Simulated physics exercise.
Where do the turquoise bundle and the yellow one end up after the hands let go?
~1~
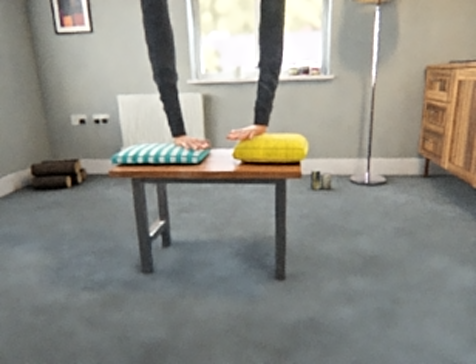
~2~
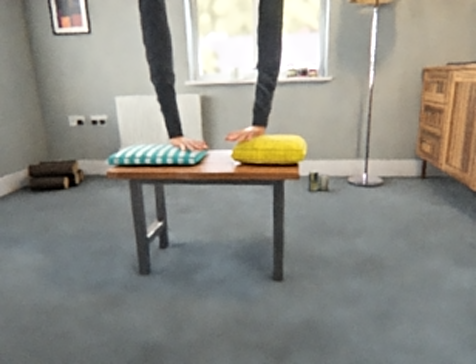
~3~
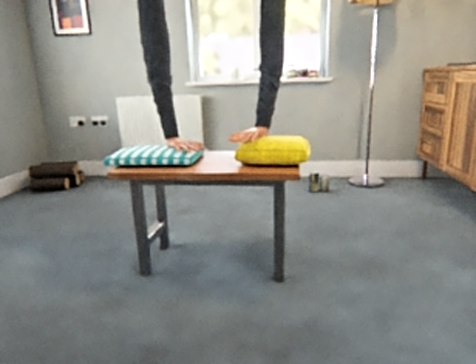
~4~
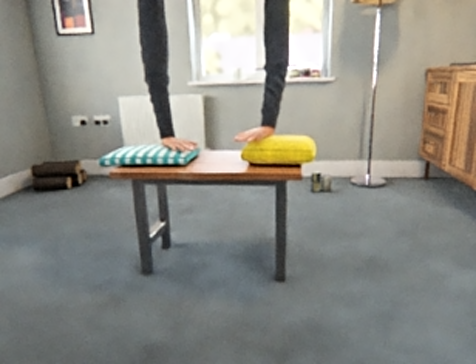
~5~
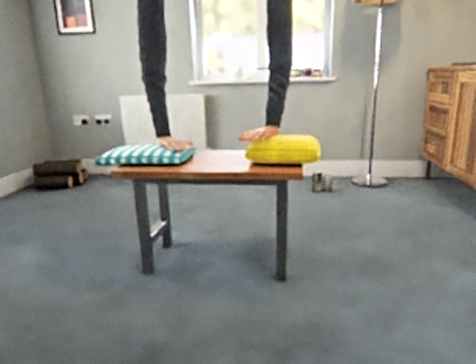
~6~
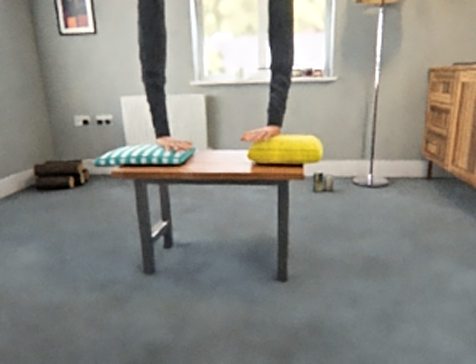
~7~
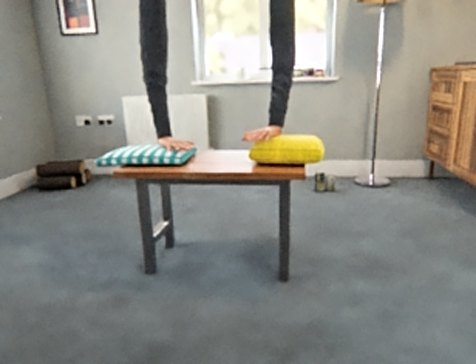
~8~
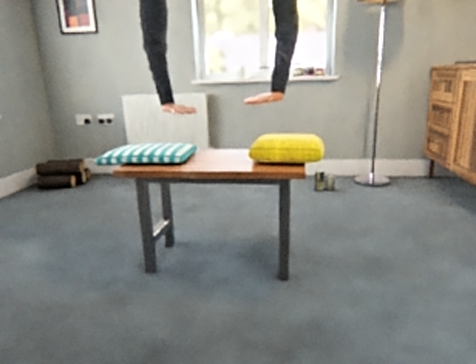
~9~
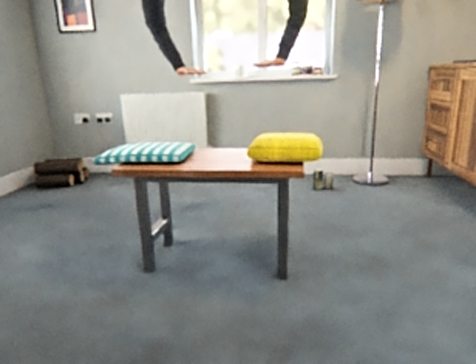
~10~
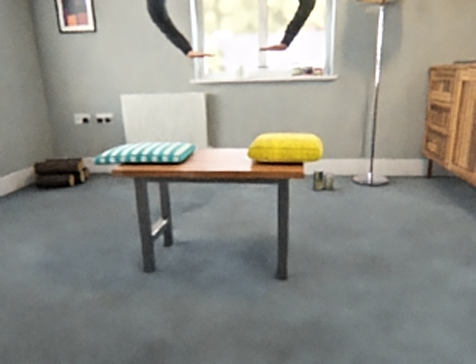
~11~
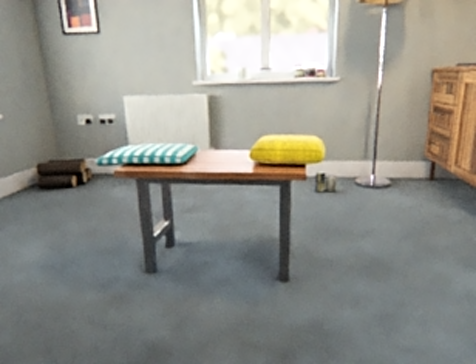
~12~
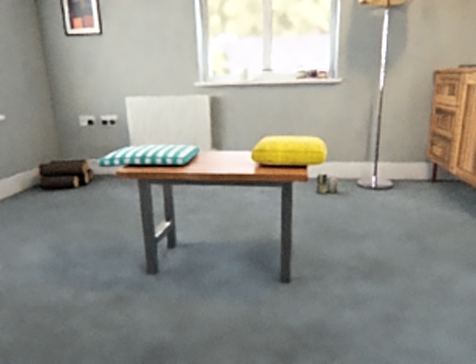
Both stay on top of the bench, the turquoise one at the left end and the yellow one at the right. Neither one falls.
